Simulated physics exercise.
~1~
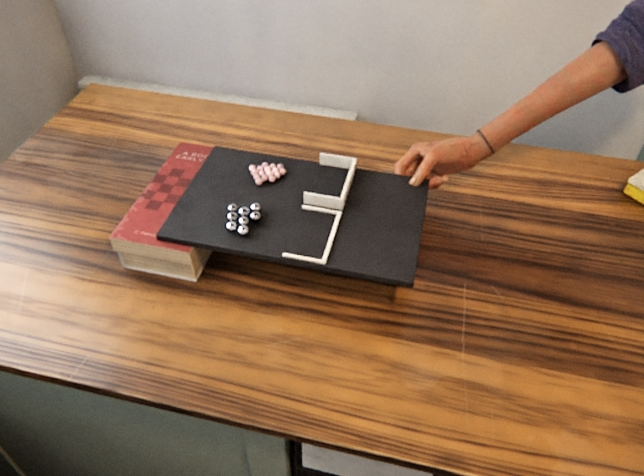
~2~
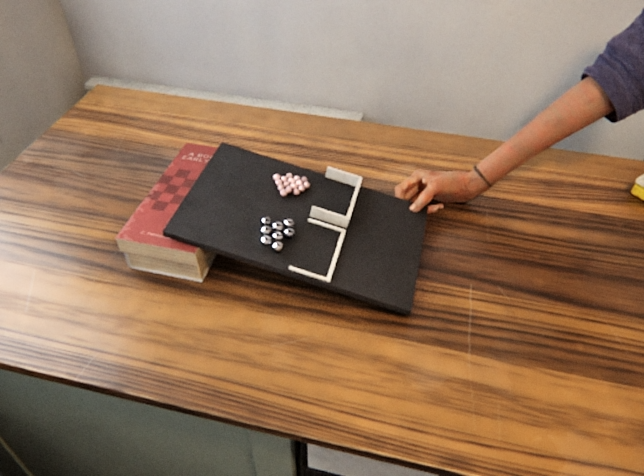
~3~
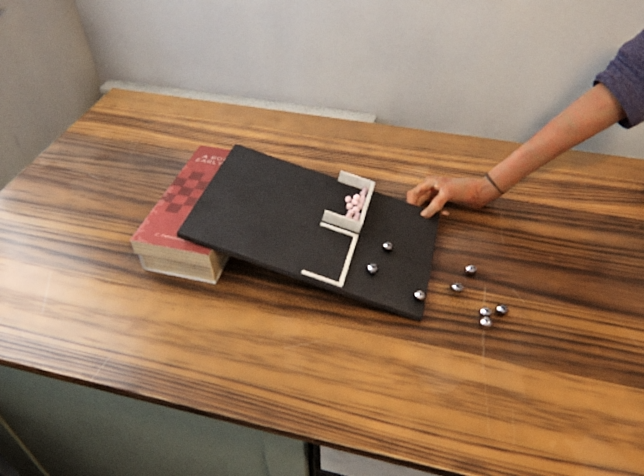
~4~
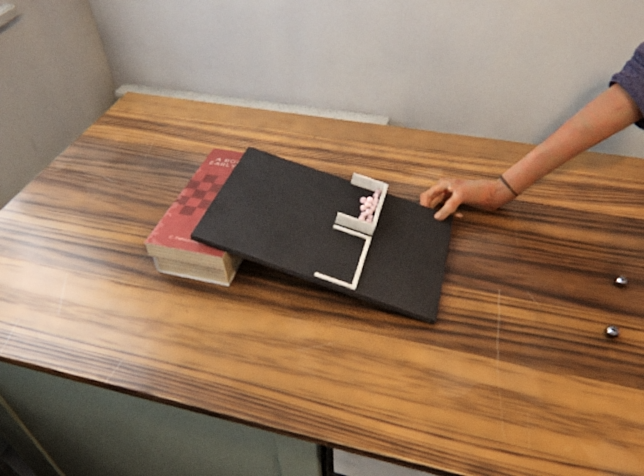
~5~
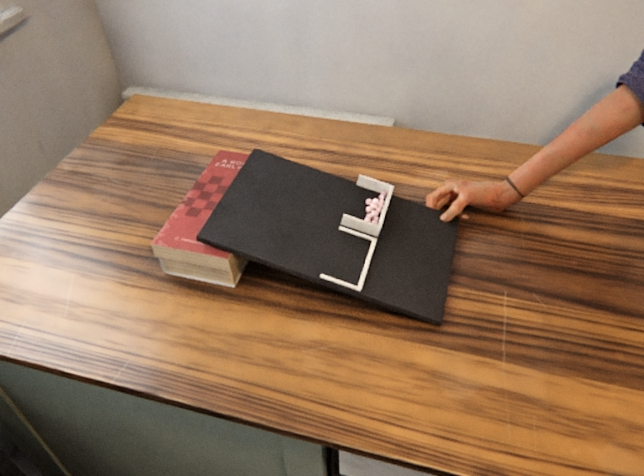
In the video, a hand lowers the free end of a black board propped on a thick red-covered book, and silver balls roll past the front white barrier, off the board and out of view, while small pink-and-white pieces slide down and stay gathered behind the back barrier.
